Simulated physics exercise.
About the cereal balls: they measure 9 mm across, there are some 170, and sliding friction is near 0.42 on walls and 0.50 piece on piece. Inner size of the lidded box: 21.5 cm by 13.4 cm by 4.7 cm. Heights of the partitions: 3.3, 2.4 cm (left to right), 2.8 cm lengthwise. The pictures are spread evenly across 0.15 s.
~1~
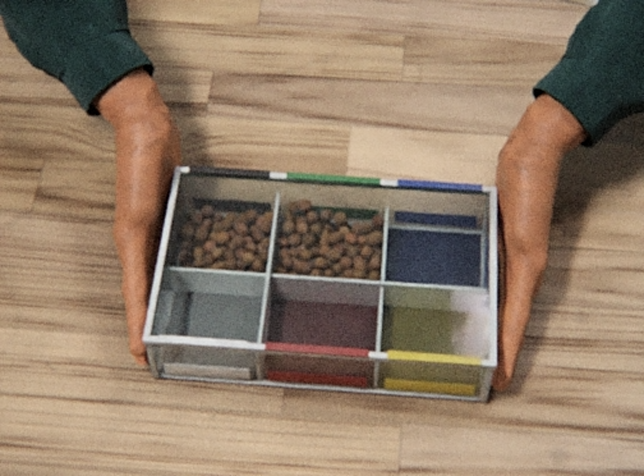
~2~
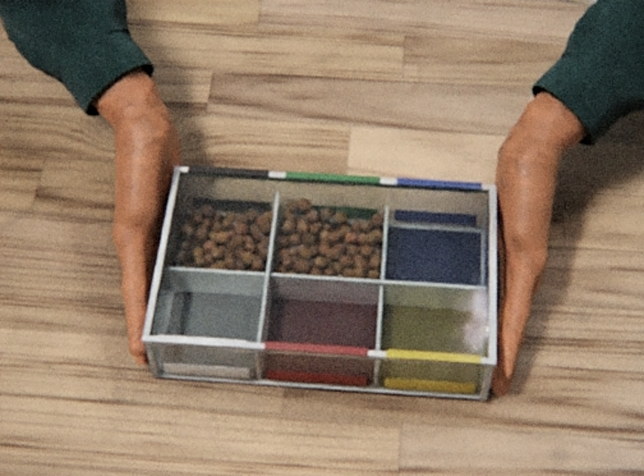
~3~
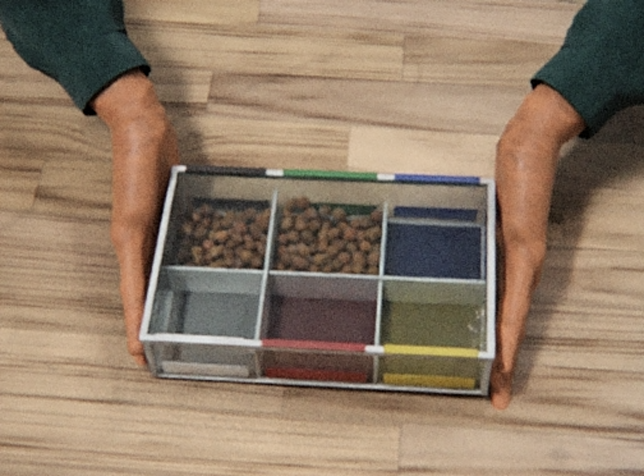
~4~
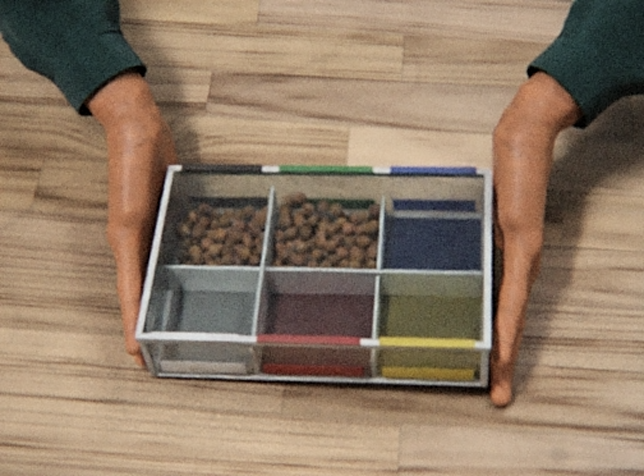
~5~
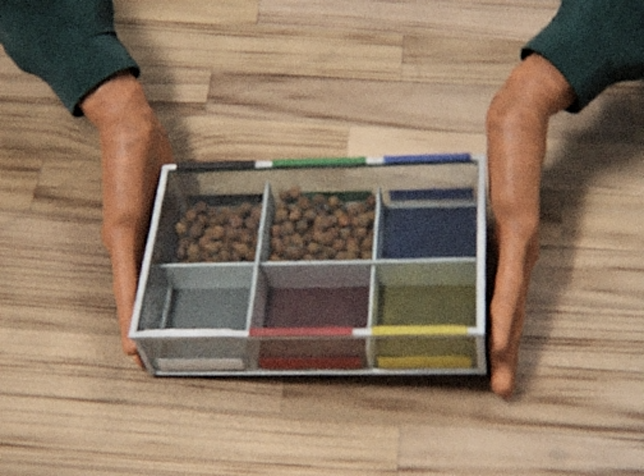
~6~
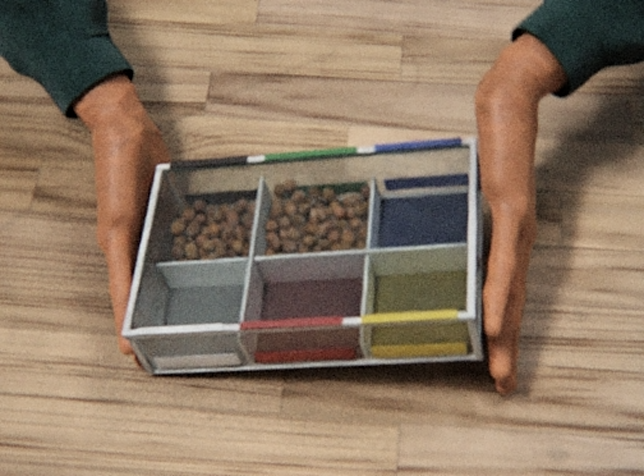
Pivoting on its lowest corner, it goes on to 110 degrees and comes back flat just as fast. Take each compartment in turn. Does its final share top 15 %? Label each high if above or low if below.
Red compartment: Low; blue compartment: Low; green compartment: High; yellow compartment: Low; white compartment: Low; black compartment: High.
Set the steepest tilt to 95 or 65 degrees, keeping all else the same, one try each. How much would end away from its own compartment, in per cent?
Around 15 and 5 in a hundred, respectively.
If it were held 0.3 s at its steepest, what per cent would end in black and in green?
In that case black 55; green 40.
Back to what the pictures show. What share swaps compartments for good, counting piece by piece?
Around 20 in a hundred.
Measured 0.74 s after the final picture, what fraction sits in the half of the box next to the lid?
Roughly 60 per cent.
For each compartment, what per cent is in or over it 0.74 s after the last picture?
It splits as red 0, blue 0, green 50, yellow 0, white 0 and black 50 percent.
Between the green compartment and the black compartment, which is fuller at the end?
The larger amount is in the black one.
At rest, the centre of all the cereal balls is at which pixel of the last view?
Close to pixel (239, 244).
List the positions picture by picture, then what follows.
In the first frame, box tilt 0 degrees, front corners at (150, 338) and (489, 362); green 60 %, black 40 %.
In the second frame, box tilt 1 degrees, front corners at (149, 337) and (489, 360).
In the third frame, box tilt 2 degrees, front corners at (147, 337) and (487, 354).
In the fourth frame, box tilt 5 degrees, front corners at (143, 335) and (484, 344), lowest corner left back.
In the fifth frame, box tilt 9 degrees, front corners at (137, 334) and (477, 330), lowest corner left back.
In the sixth frame, box tilt 13 degrees, front corners at (130, 332) and (468, 314), lowest corner left back; green 60 %, black 40 %.
Then, 0.74 s after the last picture, tilt 110 degrees; green 50 %, black 50 %.
Then, 1.24 s after the last picture, tilt 49 degrees; green 45 %, white 5 %, black 50 %.
Then, 1.80 s after the last picture, tilt 0 degrees; green 45 %, white 5 %, black 55 %.
In the end, red 0 %, blue 0 %, green 45 %, yellow 0 %, white 5 %, black 55 %.
